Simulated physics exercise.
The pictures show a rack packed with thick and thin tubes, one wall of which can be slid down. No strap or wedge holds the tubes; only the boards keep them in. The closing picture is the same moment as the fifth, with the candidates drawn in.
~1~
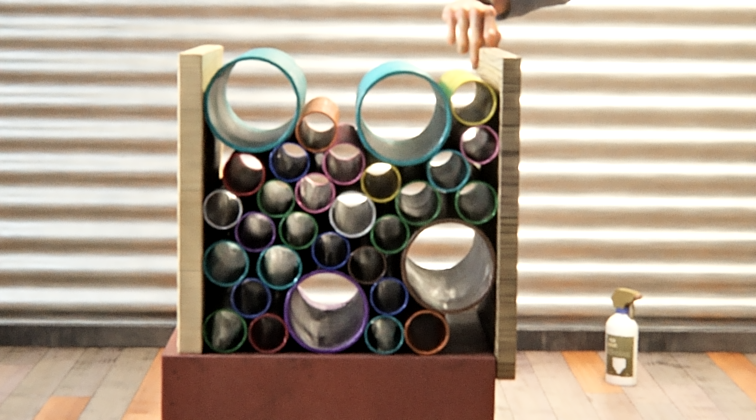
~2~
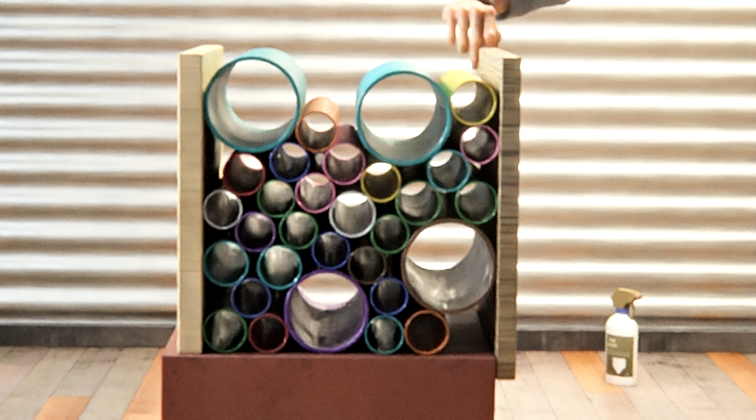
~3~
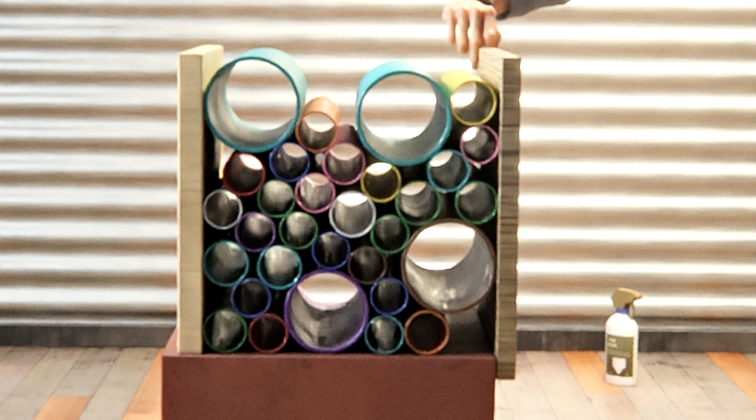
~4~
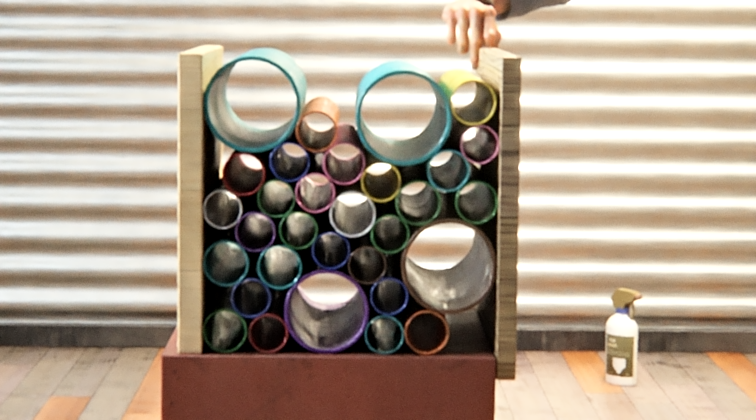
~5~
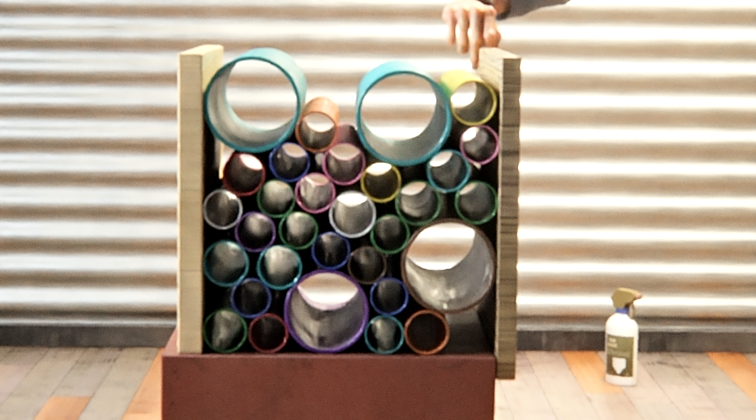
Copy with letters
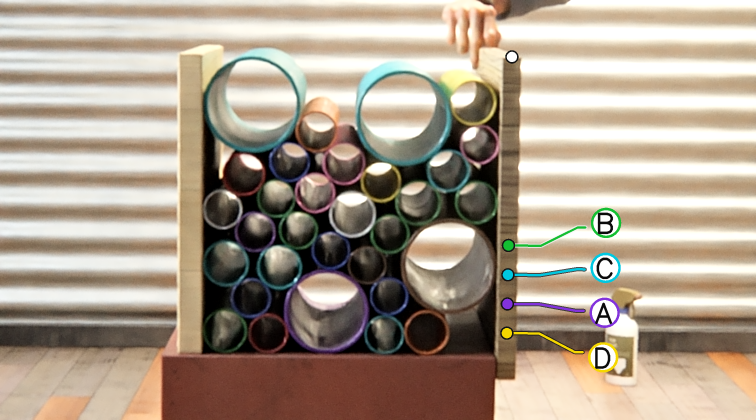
Against a corrugated wall, a hand stays still above a rack packed with colourful tubes.
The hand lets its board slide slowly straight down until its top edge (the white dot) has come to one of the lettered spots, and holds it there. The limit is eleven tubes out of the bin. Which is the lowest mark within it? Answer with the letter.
The last mark within the limit is A.
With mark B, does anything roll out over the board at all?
Yes, at B.
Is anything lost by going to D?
Yes, at D.
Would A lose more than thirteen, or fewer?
Fewer than thirteen.
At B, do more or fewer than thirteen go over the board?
Fewer than thirteen.
On the marked copy, A at (508, 304); B at (509, 245); C at (508, 275); D at (507, 333); the white dot at (512, 57).
With A. Early on, top of the board (499, 161).
Further on, top of the board (497, 274).
At the end, top of the board (497, 302), about six out over the board.
As for the rest, B about five out over the board; C about five out over the board; D more than eleven out over the board.
